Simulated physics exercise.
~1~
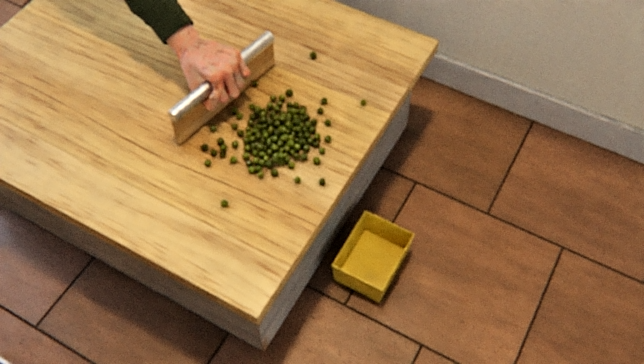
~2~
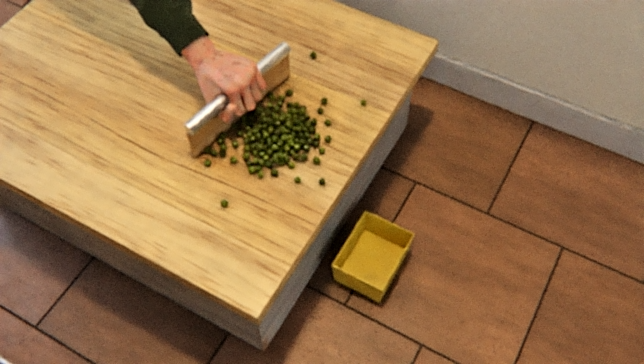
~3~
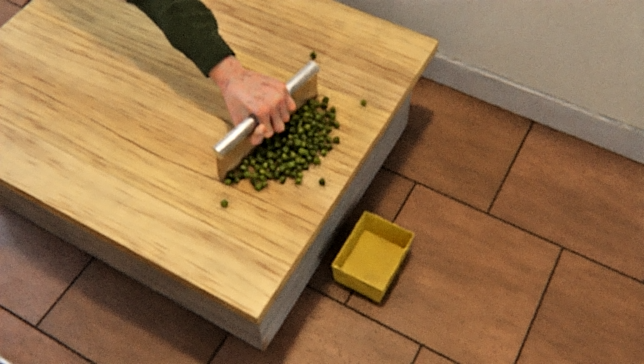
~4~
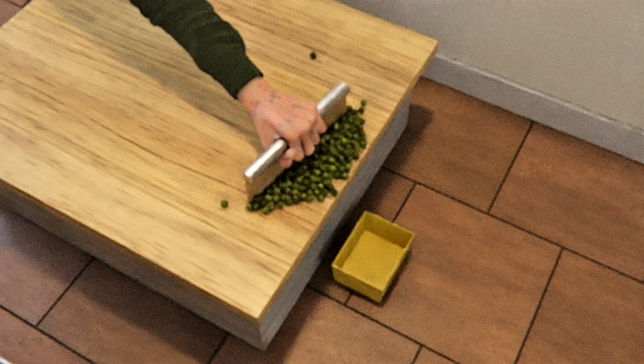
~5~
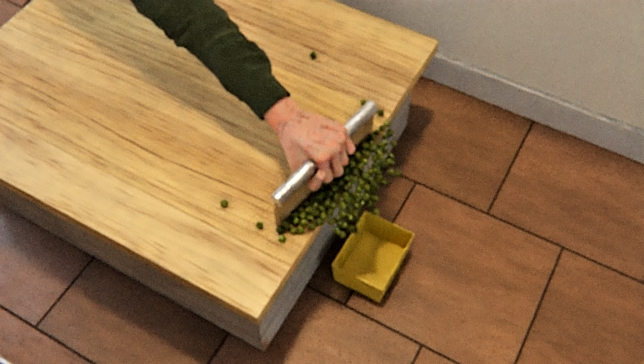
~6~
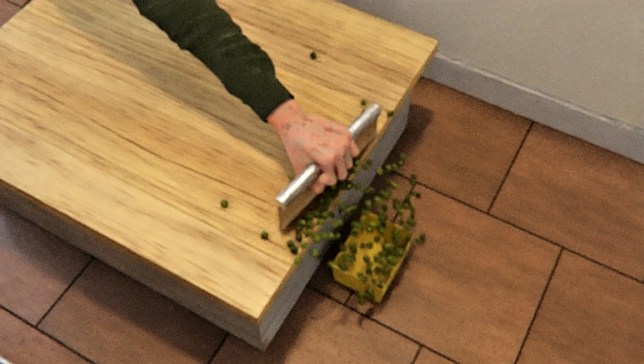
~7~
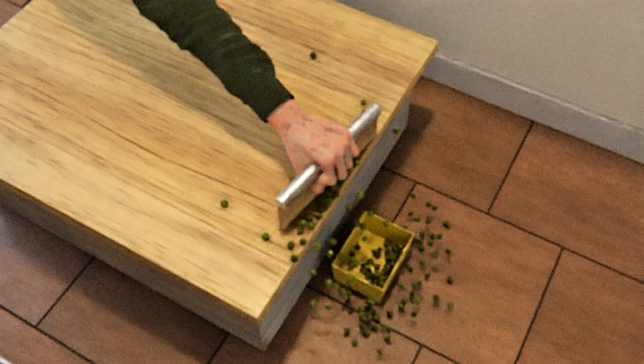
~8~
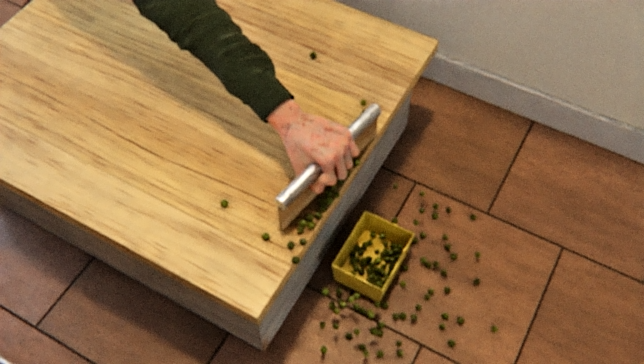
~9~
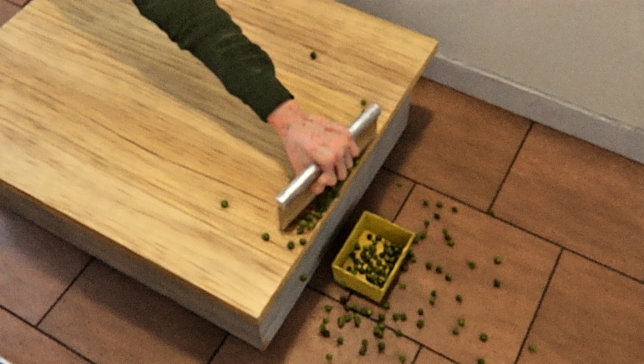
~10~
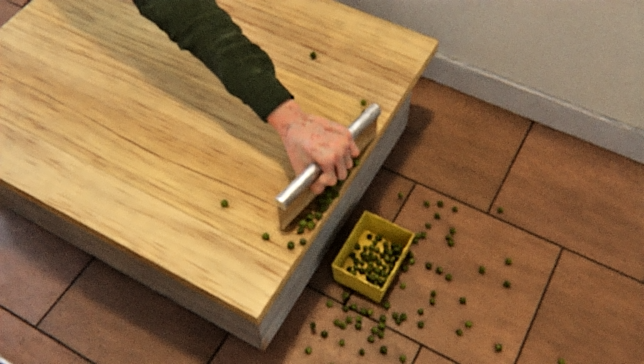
A hand in a dark green sleeve pushed a pile of small olives across a wooden tabletop with a scraper, stopping at the edge as many tumbled off, some landing in the yellow tin below, others scattering over the tiles, and a few staying on top.
